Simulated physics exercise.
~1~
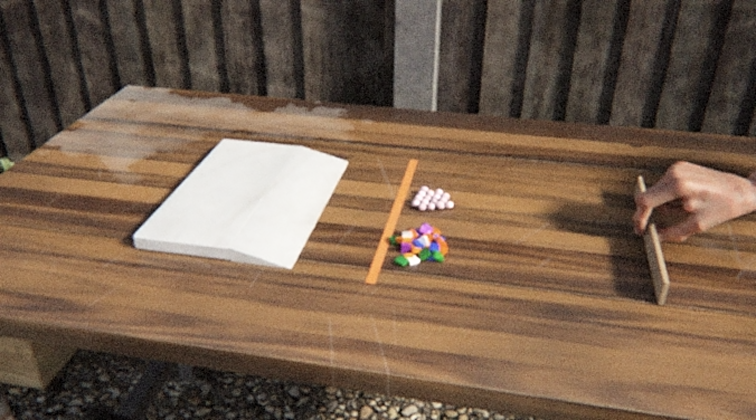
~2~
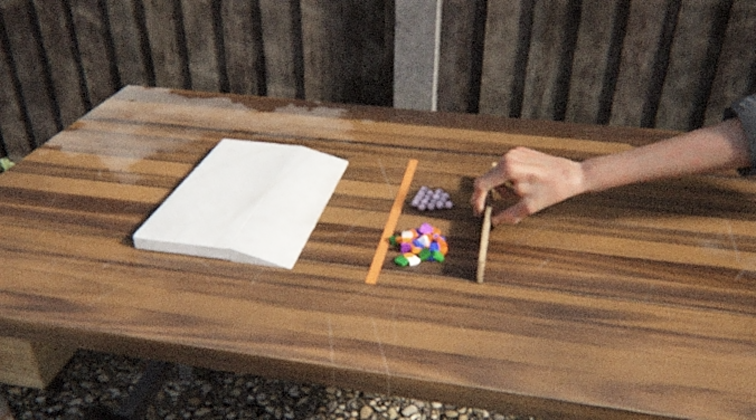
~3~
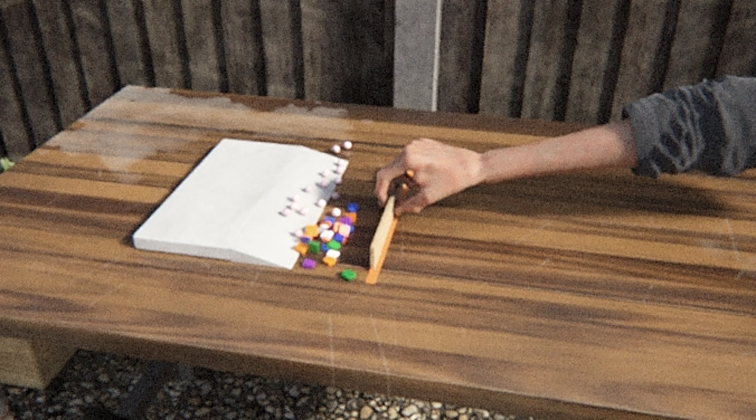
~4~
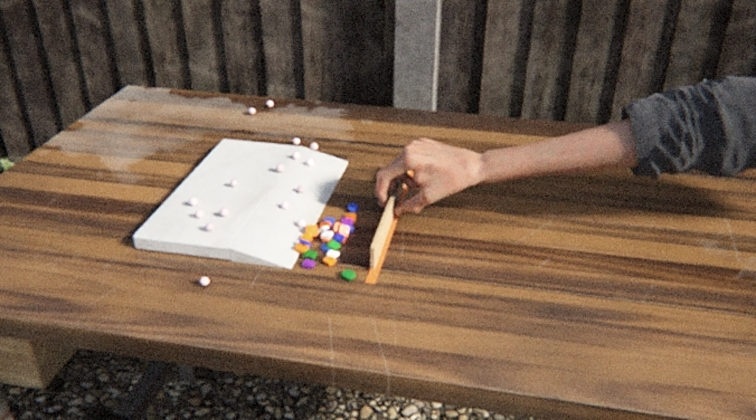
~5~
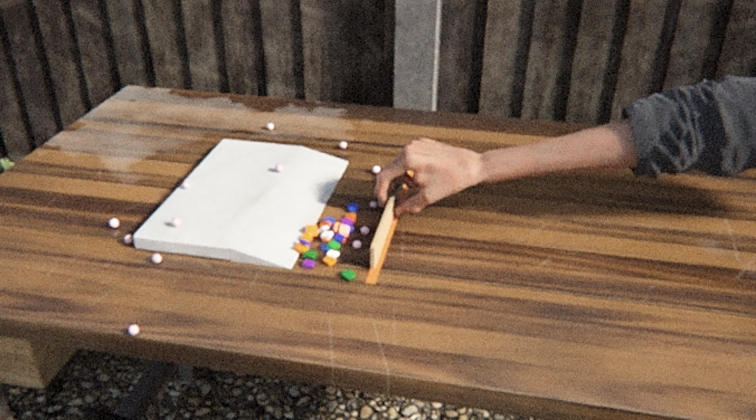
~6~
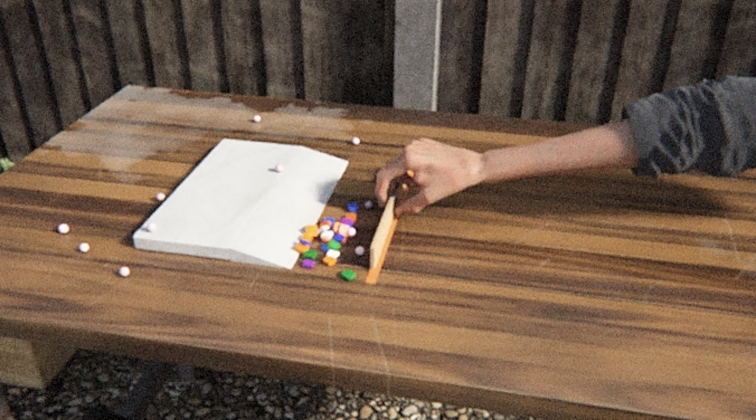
Hand sweeping a card left to orange tape, white balls rolling over a low white wedge while colourful pieces stop short.
